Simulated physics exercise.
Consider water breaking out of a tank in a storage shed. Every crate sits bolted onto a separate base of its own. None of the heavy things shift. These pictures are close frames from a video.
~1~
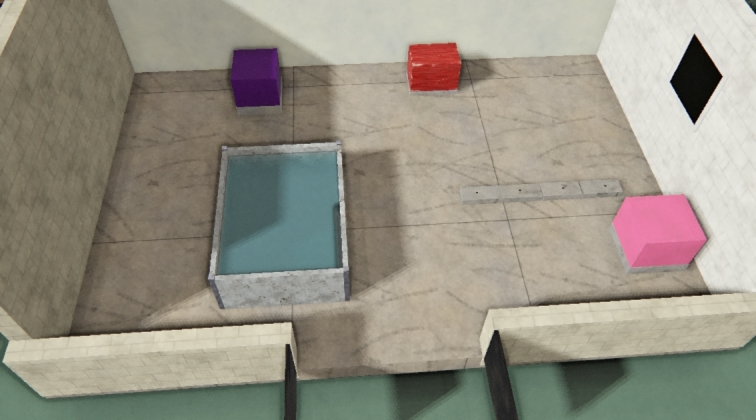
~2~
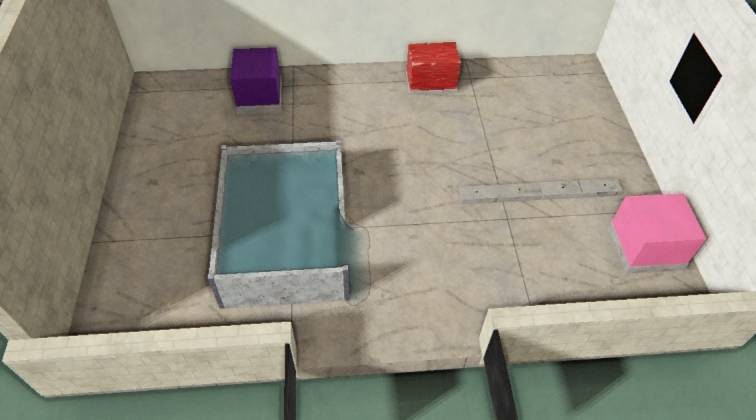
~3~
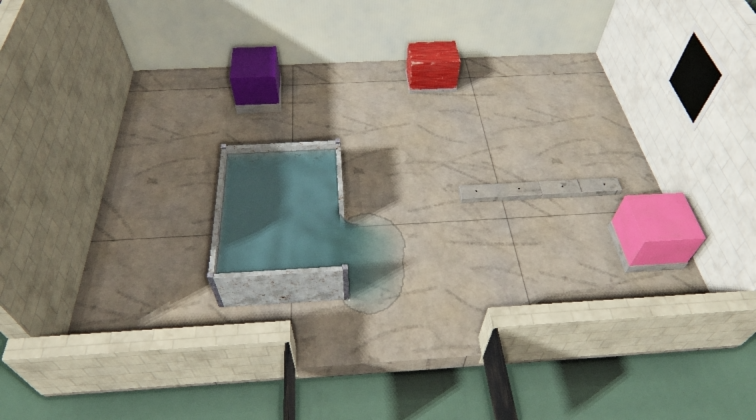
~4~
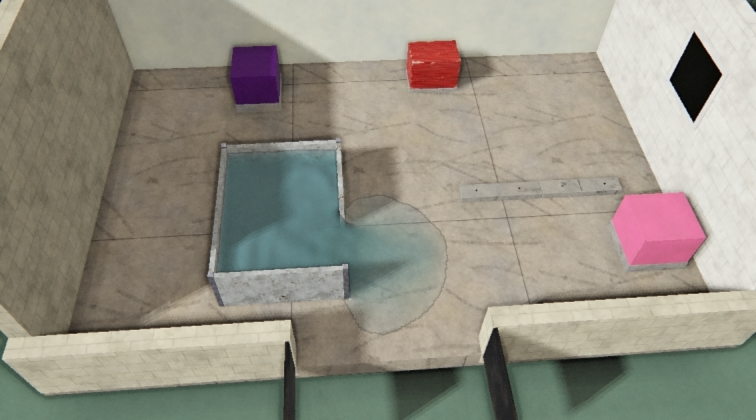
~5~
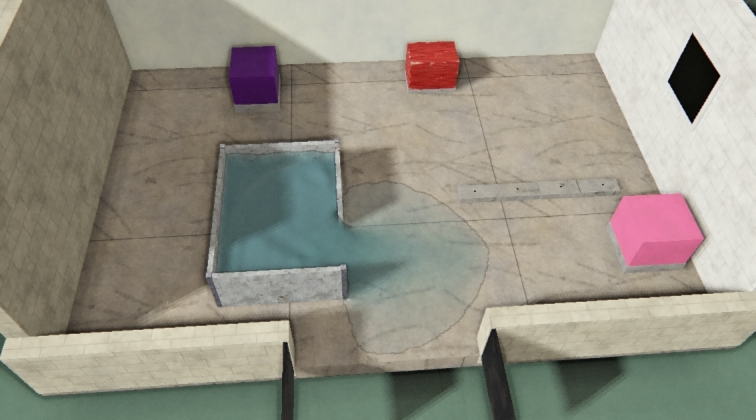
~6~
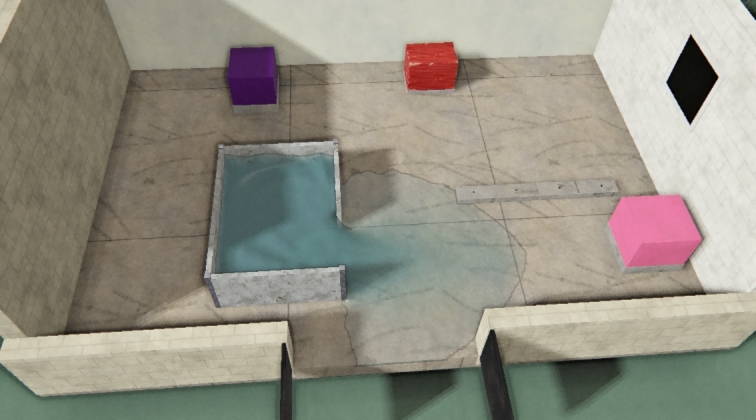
At first, still water fills an open gray tank on the floor of a walled room, with purple, red and pink blocks standing nearby. Then water pours through a gap in the tank's right side and spreads across the floor in a widening, rounded sheet, while the blocks stay put.
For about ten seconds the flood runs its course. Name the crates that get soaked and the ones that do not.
The pink crate gets soaked; the red crate gets soaked; the purple crate does not get soaked.
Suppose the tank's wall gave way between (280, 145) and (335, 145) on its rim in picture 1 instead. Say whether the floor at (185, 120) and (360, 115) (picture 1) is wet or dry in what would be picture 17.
Taking them in turn: Underwater, then underwater.
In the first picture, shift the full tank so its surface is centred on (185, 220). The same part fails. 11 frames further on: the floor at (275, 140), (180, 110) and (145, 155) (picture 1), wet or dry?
Taking the three spots in order: Bare, bare, bare.
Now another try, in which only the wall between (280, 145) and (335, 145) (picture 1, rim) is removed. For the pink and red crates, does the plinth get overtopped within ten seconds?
In short: Pink crate stays untouched; red crate gets drenched.
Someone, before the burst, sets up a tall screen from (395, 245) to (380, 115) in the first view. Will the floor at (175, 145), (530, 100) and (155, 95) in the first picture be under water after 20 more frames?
As listed: No water, free of water, free of water.
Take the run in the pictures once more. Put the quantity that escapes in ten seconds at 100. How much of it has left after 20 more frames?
It should be close to 45 percent by then.
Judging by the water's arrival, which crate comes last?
Last of all: The one in purple.
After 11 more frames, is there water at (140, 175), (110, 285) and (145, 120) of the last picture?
Going through them one by one, the first is spared, the second spared and the third spared.
A moment on, water covers 25 % of the floor; the pink crate water round its plinth, the red crate not reached, the purple crate not reached.
Next, water covers 30 % of the floor; the pink crate water round its plinth, the red crate not reached, the purple crate not reached.
Then, water covers 35 % of the floor; the pink crate water round its plinth, the red crate water round its plinth, the purple crate not reached.
Later, water covers 45 % of the floor; the pink crate water round its plinth, the red crate water round its plinth, the purple crate not reached.
In the end, water covers 70 % of the floor; the pink crate was topped, the red crate was topped, the purple crate stayed above the water.
